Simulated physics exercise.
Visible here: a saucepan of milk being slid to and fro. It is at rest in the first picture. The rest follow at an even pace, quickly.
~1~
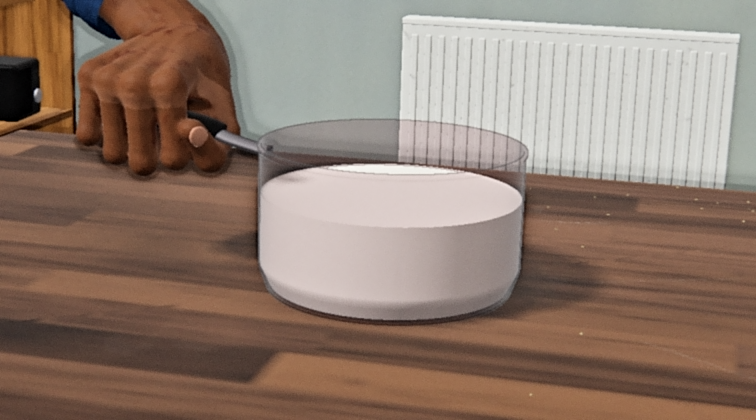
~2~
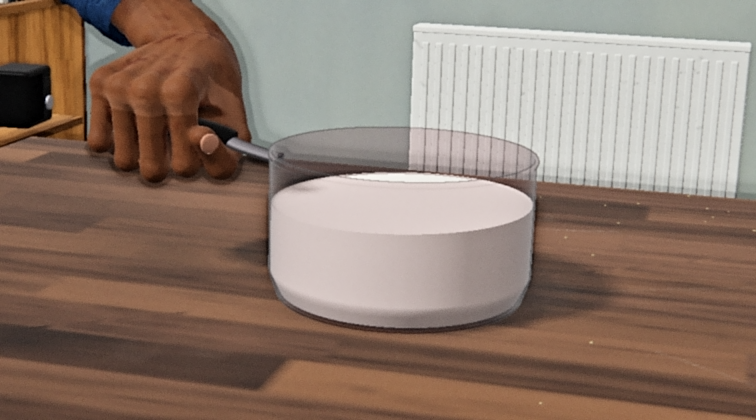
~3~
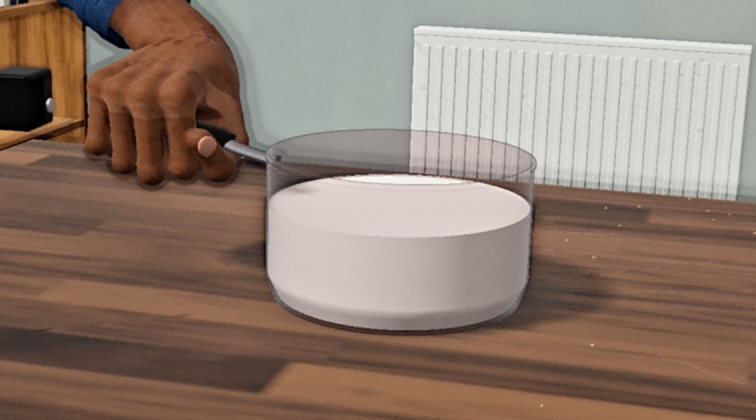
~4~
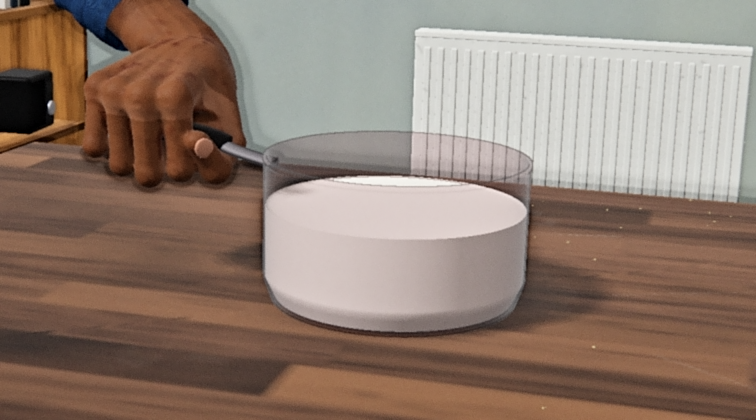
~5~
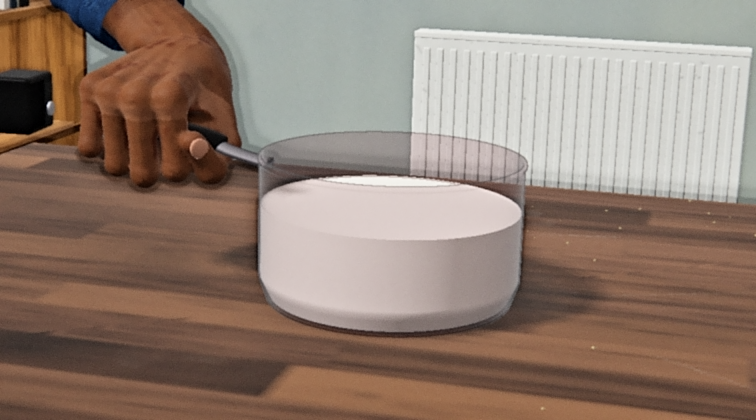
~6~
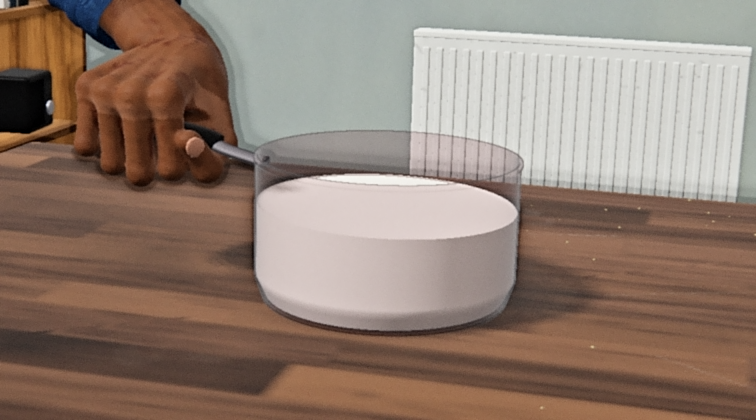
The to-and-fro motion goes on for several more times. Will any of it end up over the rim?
Liquid remains in it.
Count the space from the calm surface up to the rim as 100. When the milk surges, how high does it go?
Roughly 10 %.
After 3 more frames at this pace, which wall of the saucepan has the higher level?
The left-hand edge, I reckon.
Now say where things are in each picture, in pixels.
In the first frame, saucepan (391, 213) about two thirds full; at rest.
In the second frame, saucepan about two thirds full, surface at (401, 203); surface about level.
In the third frame, saucepan (399, 223) about two thirds full; surface about level.
In the fourth frame, saucepan about two thirds full, surface at (396, 207); surface about level.
In the fifth frame, saucepan (390, 225) about two thirds full; surface about level.
In the sixth frame, saucepan about two thirds full, surface at (388, 206); surface about level.
A moment on, the highest wave so far stays far below the rim.
When it is over, the highest wave so far stays far below the rim; nothing has left it.
